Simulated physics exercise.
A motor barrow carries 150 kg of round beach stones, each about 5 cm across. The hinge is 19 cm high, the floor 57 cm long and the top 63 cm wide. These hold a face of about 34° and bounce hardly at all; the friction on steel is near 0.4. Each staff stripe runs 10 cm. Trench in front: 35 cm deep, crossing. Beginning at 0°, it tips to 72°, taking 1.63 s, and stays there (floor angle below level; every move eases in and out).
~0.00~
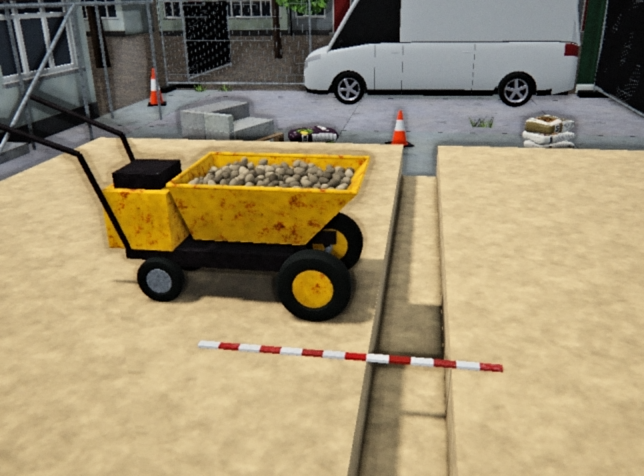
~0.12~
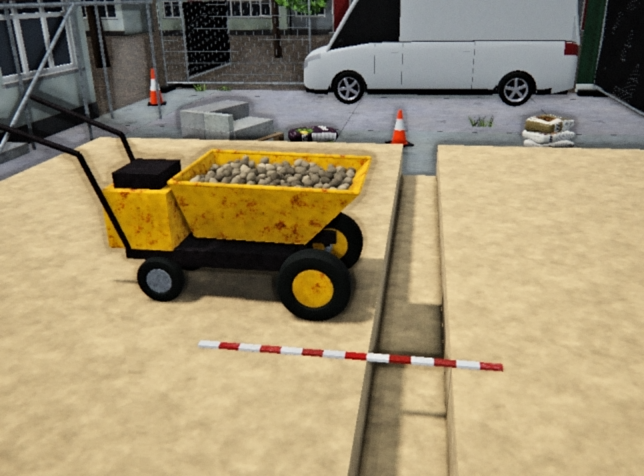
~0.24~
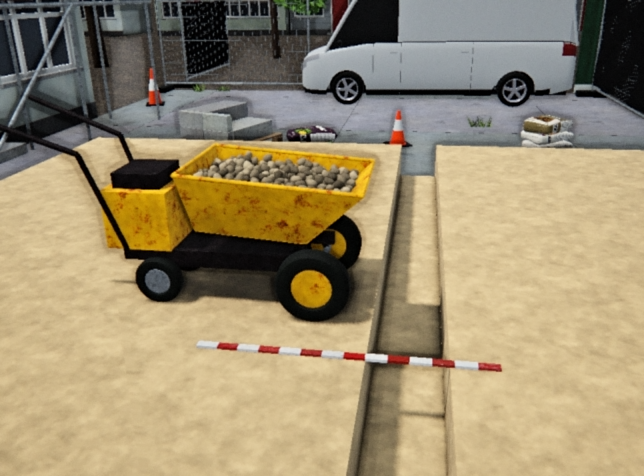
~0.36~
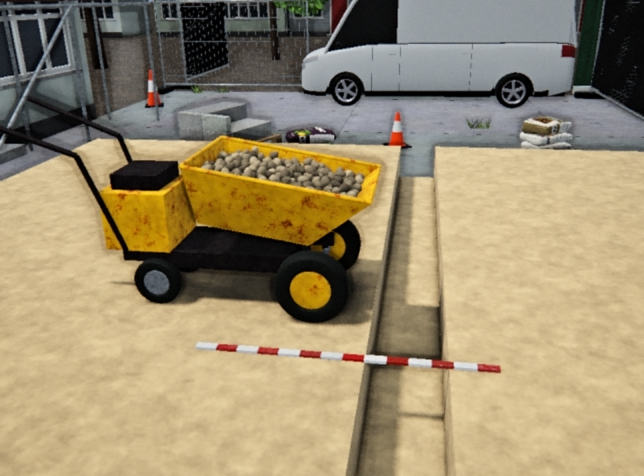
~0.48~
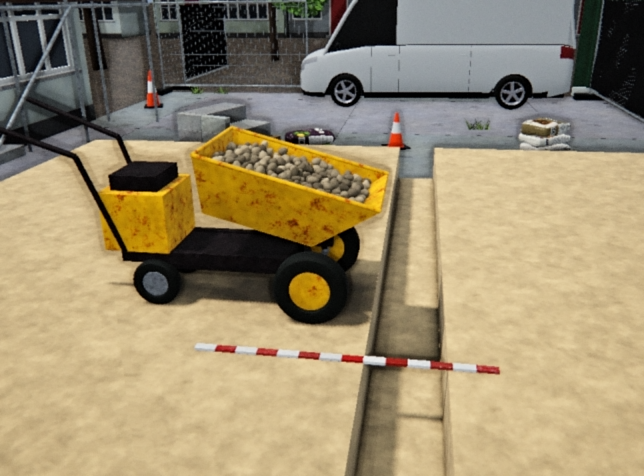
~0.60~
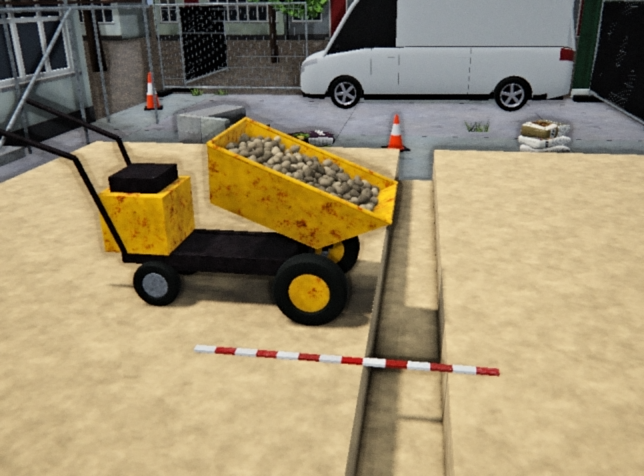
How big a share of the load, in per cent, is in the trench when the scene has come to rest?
A share of about 37 percent.
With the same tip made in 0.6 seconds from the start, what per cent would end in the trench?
That works out at about 25 in a hundred.
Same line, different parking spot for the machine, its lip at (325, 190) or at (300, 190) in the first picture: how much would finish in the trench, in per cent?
First some 80, then 100 per cent.
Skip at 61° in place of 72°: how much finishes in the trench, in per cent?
About 45%.
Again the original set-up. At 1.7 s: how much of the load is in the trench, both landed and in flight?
Close to 15 per cent has got there by then.
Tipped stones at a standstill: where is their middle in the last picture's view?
Roughly at (473, 304).
After 1.2 s the floor is at 61°; 99 % in the skip, 1 % in the trench; the foremost stones are at (439, 271).
After 1.7 s the floor is at 72°; 31 % in the skip, 17 % in the trench, 52 % past the trench; the foremost stones are at (569, 313).
After 2.1 s the floor is at 72°; 7 % in the skip, 28 % in the trench, 65 % past the trench; the foremost stones are at (631, 311).
After 4.0 s the floor is at 72°; 0 % in the skip, 37 % in the trench, 63 % past the trench; the foremost stones are past the picture's edge.
